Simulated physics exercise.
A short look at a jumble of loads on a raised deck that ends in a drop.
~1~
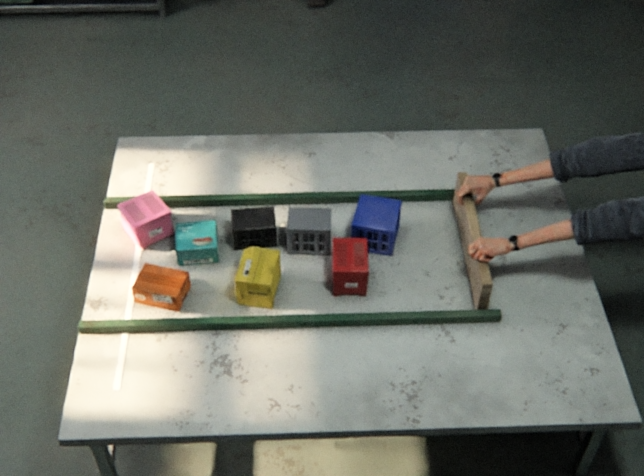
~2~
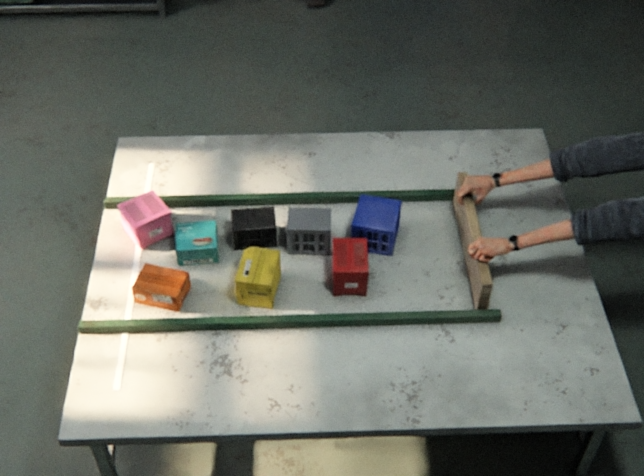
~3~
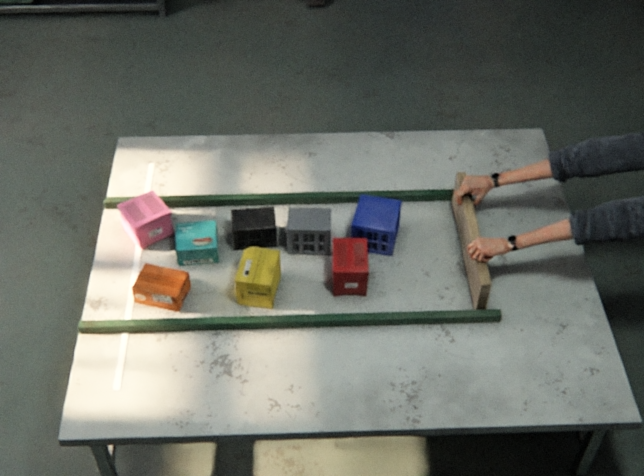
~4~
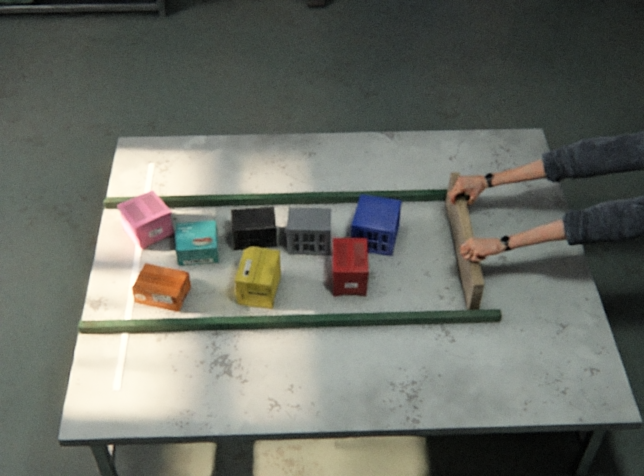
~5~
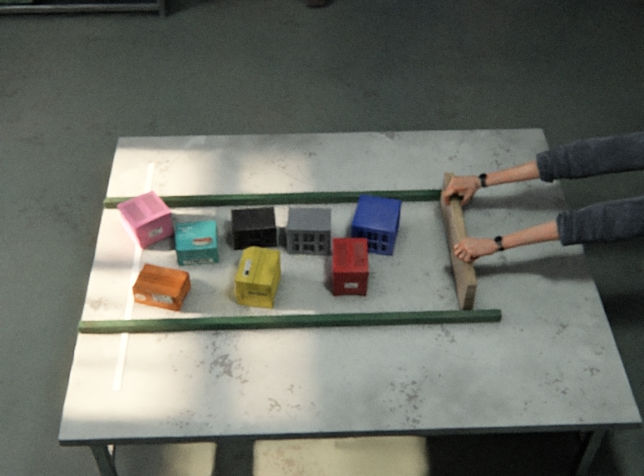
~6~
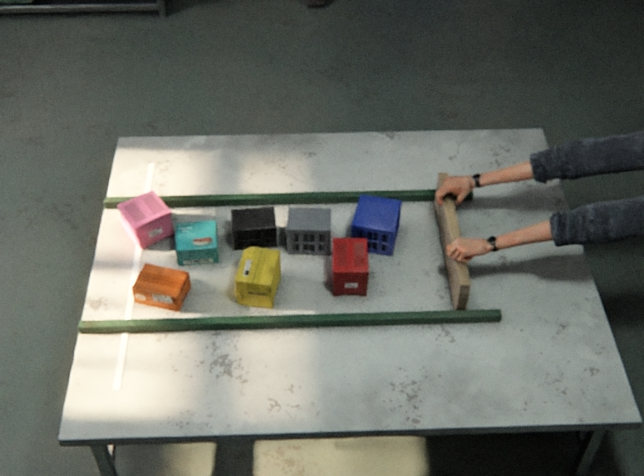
The video shows eight coloured boxes resting between two green rails on a table while a person's hands hold a wooden plank at the right, keep it still at first, then slide it slightly left without touching the boxes.
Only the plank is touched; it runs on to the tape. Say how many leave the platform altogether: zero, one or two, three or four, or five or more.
The number that fall off is five or more.
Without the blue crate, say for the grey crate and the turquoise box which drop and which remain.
The grey crate holds on, the turquoise box is lost.
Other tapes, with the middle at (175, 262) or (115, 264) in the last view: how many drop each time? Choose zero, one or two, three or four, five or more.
One after another: Three to four; at least five.
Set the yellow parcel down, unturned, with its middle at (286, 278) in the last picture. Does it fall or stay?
The yellow parcel comes down.
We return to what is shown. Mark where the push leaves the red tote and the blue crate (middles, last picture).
First (113, 274), then (116, 234).
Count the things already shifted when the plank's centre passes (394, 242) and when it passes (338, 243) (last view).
1 and 5.
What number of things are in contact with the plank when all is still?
The number is 2.
Soon after, none off yet; pink tote at rest near (146, 220); orange parcel at rest near (162, 287); turquoise box displaced about its own width near (172, 248).
In the end, the number that fall off is five or more; gone, grey crate, yellow parcel, black crate, turquoise box, orange parcel and pink tote.
